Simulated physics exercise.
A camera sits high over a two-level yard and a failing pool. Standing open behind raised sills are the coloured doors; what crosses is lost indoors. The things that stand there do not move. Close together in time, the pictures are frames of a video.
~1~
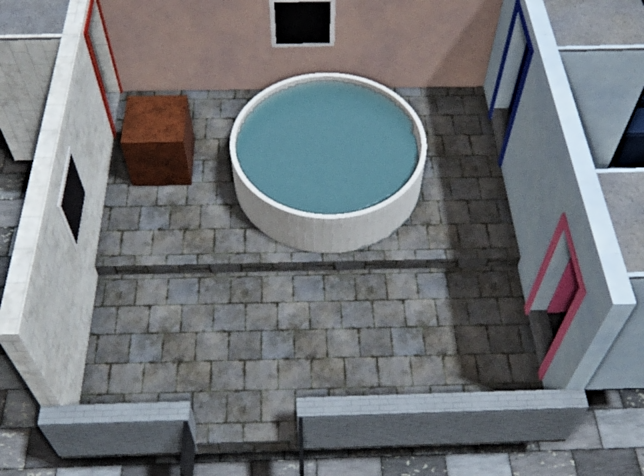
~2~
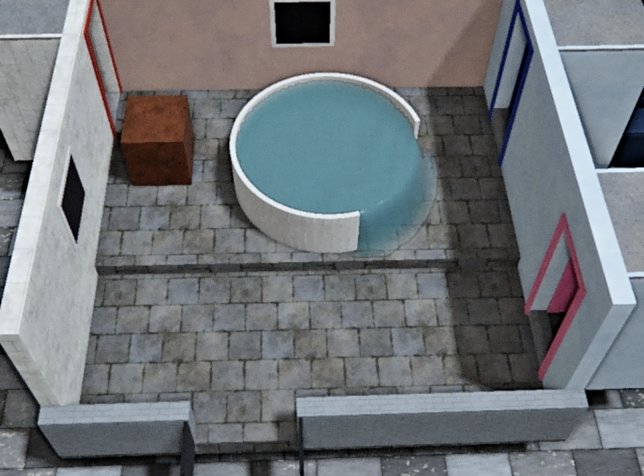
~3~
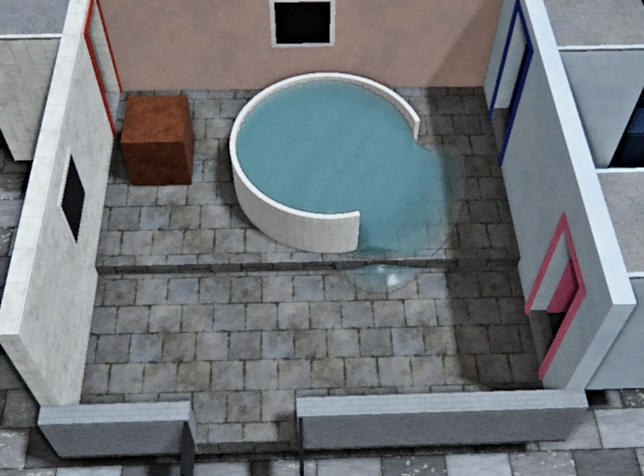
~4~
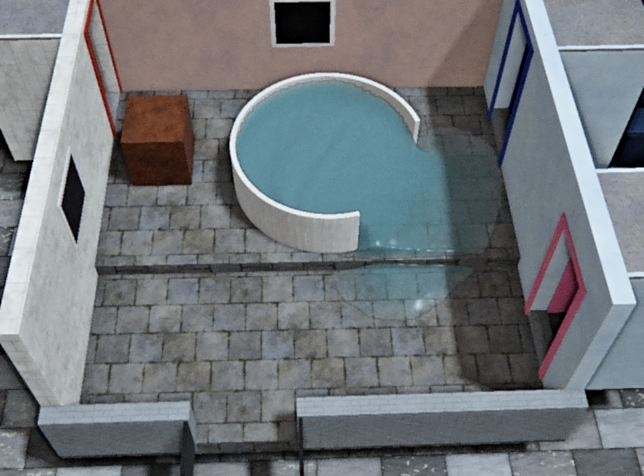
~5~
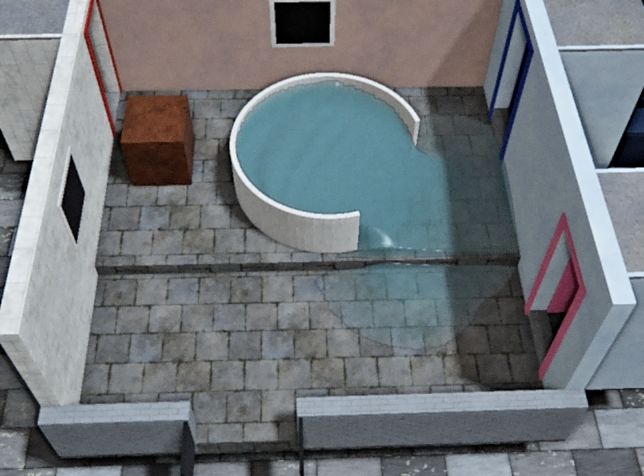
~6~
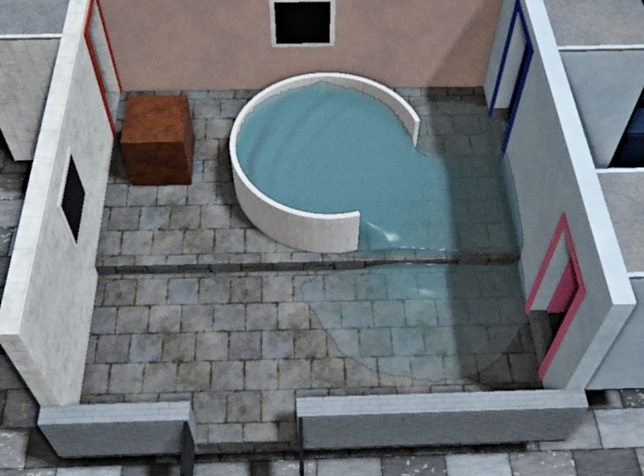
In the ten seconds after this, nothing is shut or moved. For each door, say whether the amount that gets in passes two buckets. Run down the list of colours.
Outcome: Red door: Overshoots, blue door: Does not overshoot, pink door: Overshoots.
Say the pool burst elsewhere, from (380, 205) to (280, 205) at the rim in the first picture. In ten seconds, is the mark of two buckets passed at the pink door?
Pink: Exceeds it.
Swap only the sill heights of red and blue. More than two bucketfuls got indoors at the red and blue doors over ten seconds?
Red: Admits less; blue: Admits more.
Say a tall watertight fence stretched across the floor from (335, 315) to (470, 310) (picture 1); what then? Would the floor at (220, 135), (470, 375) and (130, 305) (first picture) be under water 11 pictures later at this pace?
Spared, submerged, then spared.
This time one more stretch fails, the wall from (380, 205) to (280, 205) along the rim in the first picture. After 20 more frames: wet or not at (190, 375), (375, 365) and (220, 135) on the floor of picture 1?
Point by point: Soaked; soaked; unwetted.
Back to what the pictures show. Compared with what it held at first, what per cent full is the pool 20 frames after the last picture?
Roughly 28 %.
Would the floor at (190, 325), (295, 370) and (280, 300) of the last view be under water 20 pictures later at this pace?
Point by point: Inundated, inundated, inundated.
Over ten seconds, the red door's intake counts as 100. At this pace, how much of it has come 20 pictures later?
It works out at roughly 0 percent of the ten-second total.
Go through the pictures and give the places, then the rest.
Still water in the round tank at (328, 144), in the first frame.
Water pours out at (410, 198) and has run to (355, 254), in the second frame.
Water pours out at (410, 201) and has run to (452, 150), in the third frame.
Water pours out at (409, 203) and has run to (481, 144), in the fourth frame.
Water pours out at (409, 203) and has run to (484, 128), in the fifth frame.
Water pours out at (409, 203) and has run to (460, 371), in the sixth frame.
A moment on, water covers 35 % of the floor; the red door not reached, the blue door under two buckets in, the pink door under two buckets in.
Next, water covers 40 % of the floor; the red door not reached, the blue door under two buckets in, the pink door over two buckets in.
Then, water covers 75 % of the floor; the red door not reached, the blue door under two buckets in, the pink door far over two buckets in.
Later, water covers 90 % of the floor; the red door over two buckets in, the blue door under two buckets in, the pink door far over two buckets in.
In the end, water covers 95 % of the floor; the red door far over two buckets in, the blue door under two buckets in, the pink door far over two buckets in.
